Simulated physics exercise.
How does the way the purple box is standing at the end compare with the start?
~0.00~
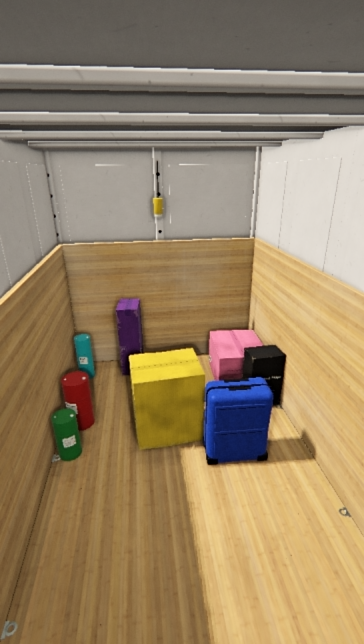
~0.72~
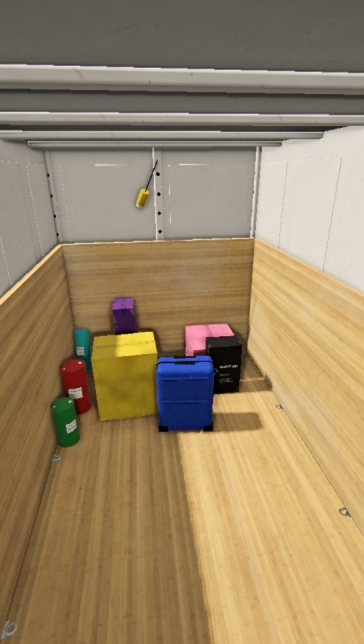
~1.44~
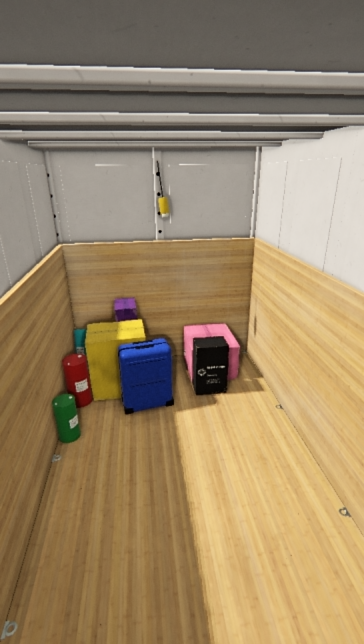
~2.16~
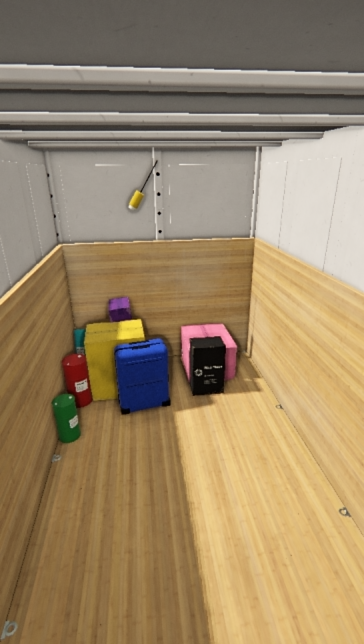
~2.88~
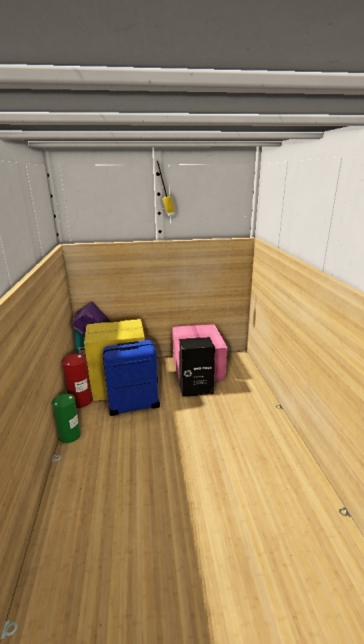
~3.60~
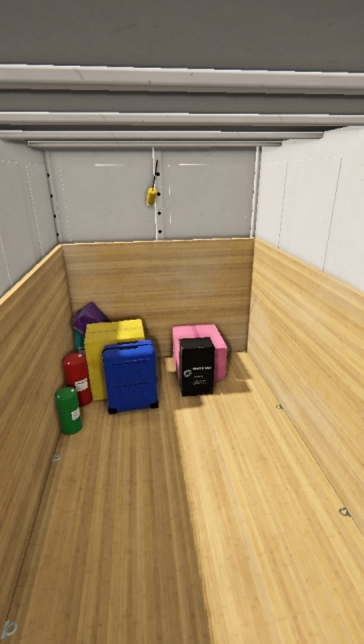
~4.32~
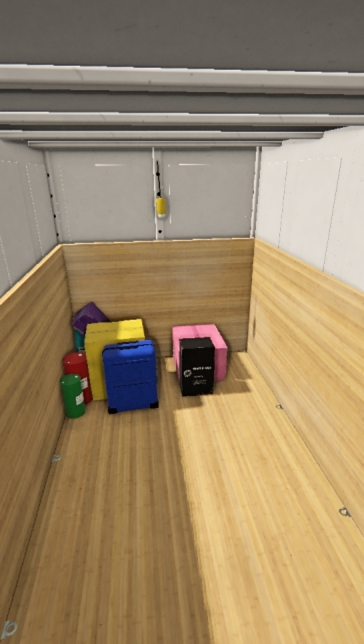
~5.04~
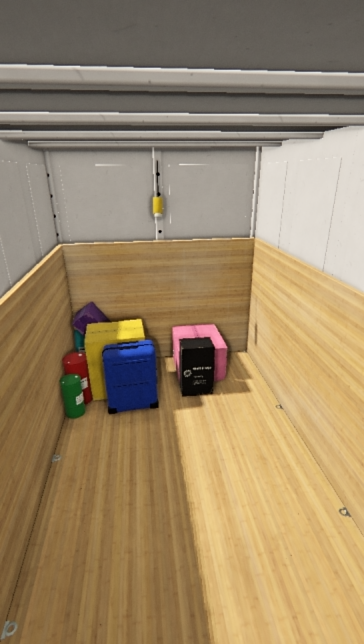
At the start the purple box stands upright, but by the end it is leaning over towards the left wall behind the yellow box.
